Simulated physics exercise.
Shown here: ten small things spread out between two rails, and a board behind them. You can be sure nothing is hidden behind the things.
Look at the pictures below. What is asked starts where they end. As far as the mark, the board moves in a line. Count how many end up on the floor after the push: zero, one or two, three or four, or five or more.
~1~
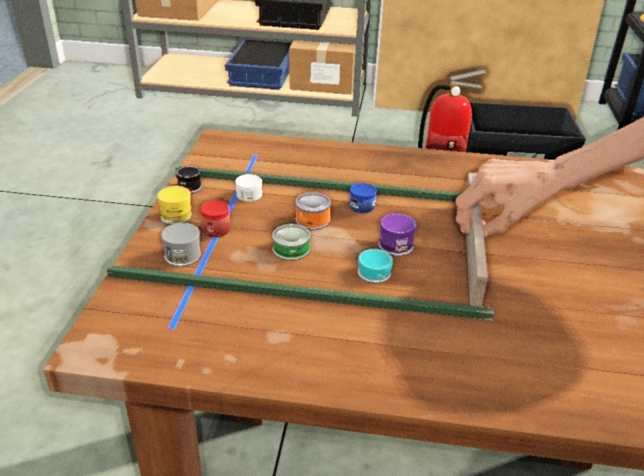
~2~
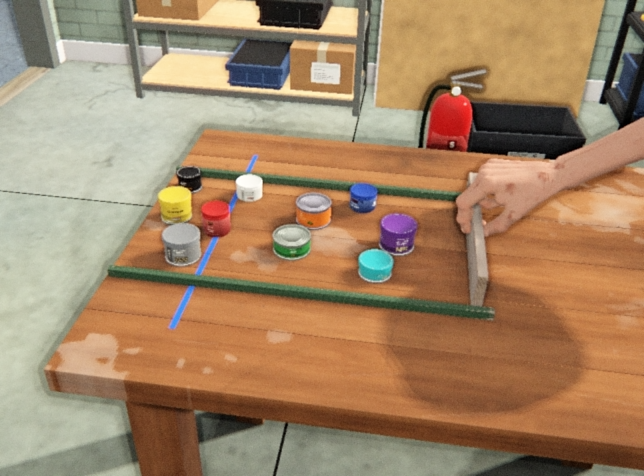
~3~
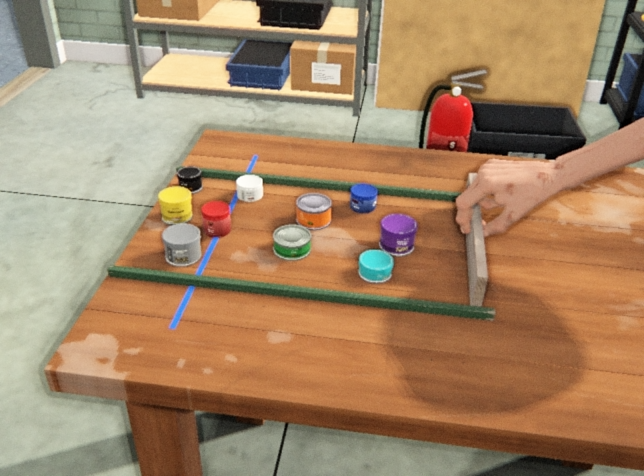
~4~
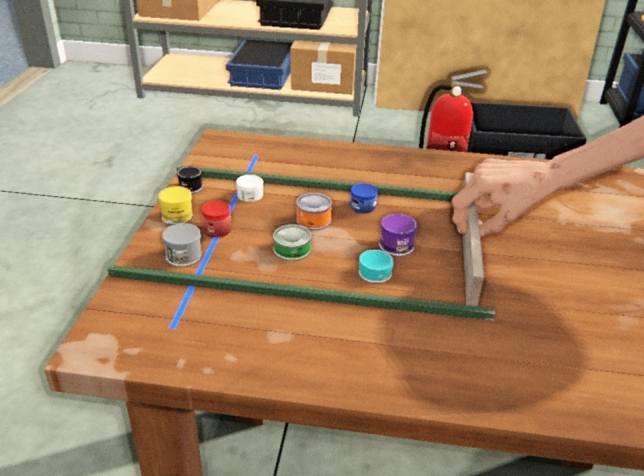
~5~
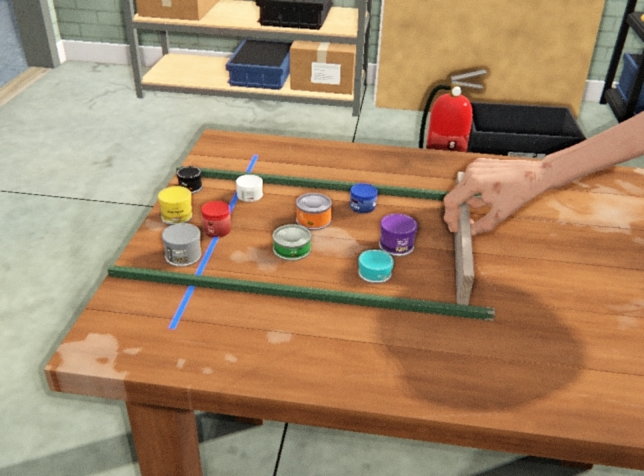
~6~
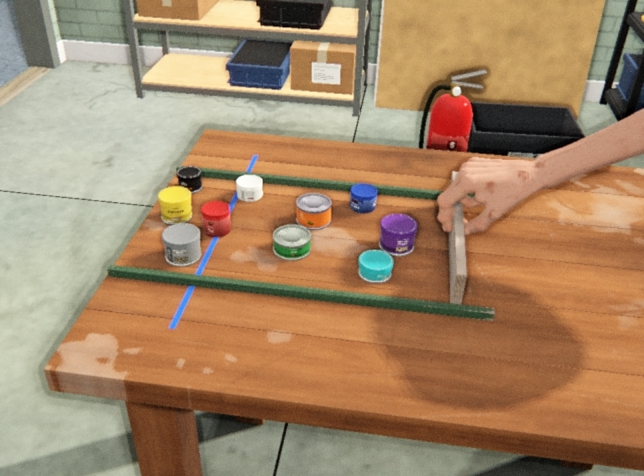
Zero.
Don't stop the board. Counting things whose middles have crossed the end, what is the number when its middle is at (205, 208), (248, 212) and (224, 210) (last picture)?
2; 0; 0.
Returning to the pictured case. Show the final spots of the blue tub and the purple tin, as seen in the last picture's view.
Near (225, 184) and (204, 215).
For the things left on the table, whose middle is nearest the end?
It's the yellow pot that ends nearest.
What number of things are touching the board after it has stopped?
It ends up touching 4.
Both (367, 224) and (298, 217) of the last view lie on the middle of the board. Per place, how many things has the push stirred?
At first I count 3, and then 5.
A little later, none off yet; black pot at rest near (190, 180); yellow pot at rest near (176, 206); grey tin at rest near (182, 245).
When it is over, the number that fall off is zero.
